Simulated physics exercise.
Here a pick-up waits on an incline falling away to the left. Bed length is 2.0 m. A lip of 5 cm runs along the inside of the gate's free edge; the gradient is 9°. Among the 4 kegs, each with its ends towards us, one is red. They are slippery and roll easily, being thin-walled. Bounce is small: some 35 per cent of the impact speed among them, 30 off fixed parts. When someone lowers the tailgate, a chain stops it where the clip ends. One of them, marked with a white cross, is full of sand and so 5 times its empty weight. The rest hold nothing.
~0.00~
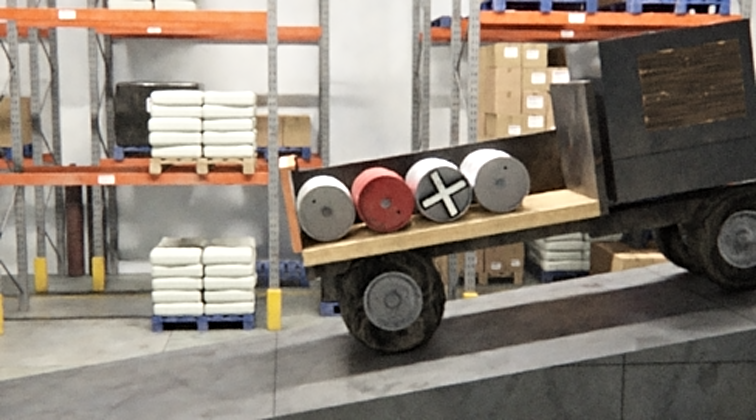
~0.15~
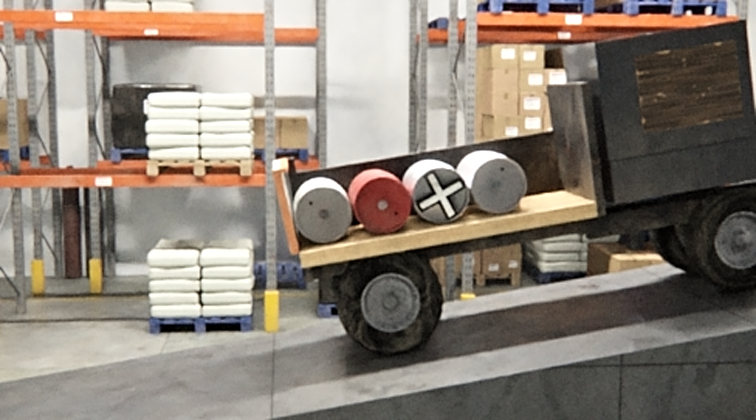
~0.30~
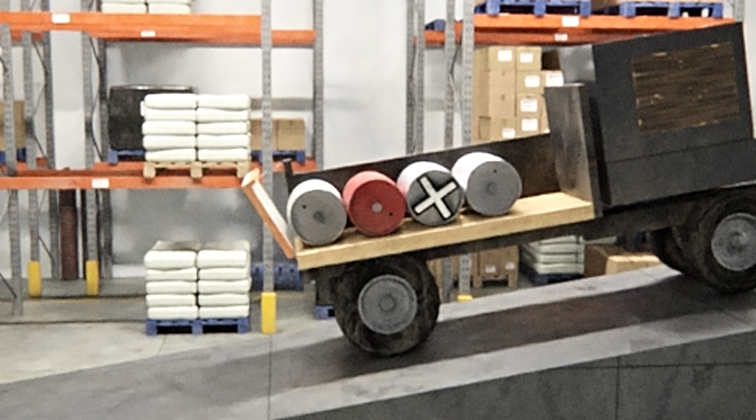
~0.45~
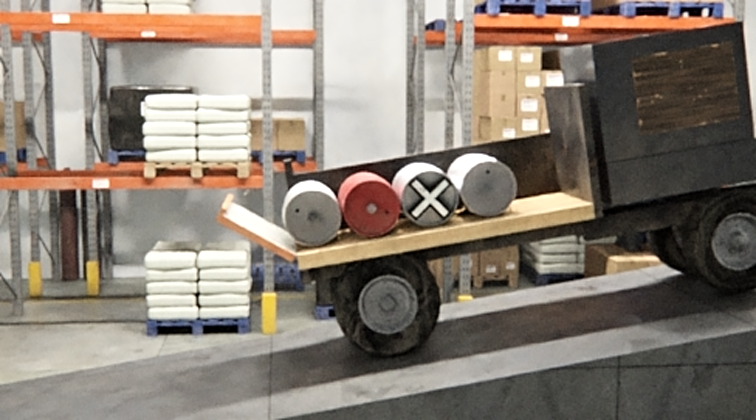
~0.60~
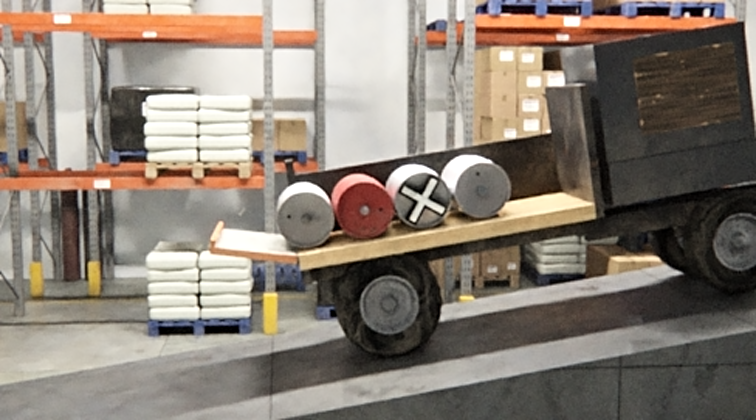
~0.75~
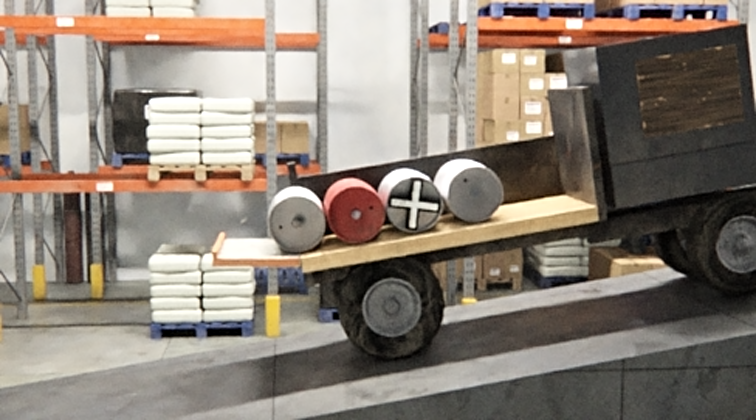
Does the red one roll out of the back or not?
My guess is it slips free.
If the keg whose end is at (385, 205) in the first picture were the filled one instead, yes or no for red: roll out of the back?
Red? No, it won't, in that case.
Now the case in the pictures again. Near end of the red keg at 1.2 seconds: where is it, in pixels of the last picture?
It should be close to pixel (312, 222).
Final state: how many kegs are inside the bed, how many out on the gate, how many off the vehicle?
First 1, then 1, and last 2.
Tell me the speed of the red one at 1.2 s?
0.8 m/s or so.
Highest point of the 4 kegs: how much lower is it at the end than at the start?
Some 20 centimetres.
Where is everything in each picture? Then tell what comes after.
The first frame shows red at (386, 203); gate 81° above level, tip at (284, 170); white cross at (444, 194).
The second frame shows red at (383, 205); gate 78° above level, tip at (277, 172).
The third frame shows red at (377, 207); gate 57° above level, tip at (247, 187).
The fourth frame shows red at (372, 208); gate 30° above level, tip at (220, 218).
The fifth frame shows red at (365, 210); gate 7° above level, tip at (213, 251).
The sixth frame shows red at (356, 214); gate 1° above level, tip at (215, 262).
After 1.2 s, red is on the bed, 10 cm short of the hinge, rolling left; 0 gone off the back.
After 1.7 s, red is on the gate, 25 cm past the hinge, rolling left; 1 gone off the back.
After 2.3 s, red is dropping off the gate; 2 gone off the back.
At rest (4.0 s), red is out on the ground; 2 gone off the back.
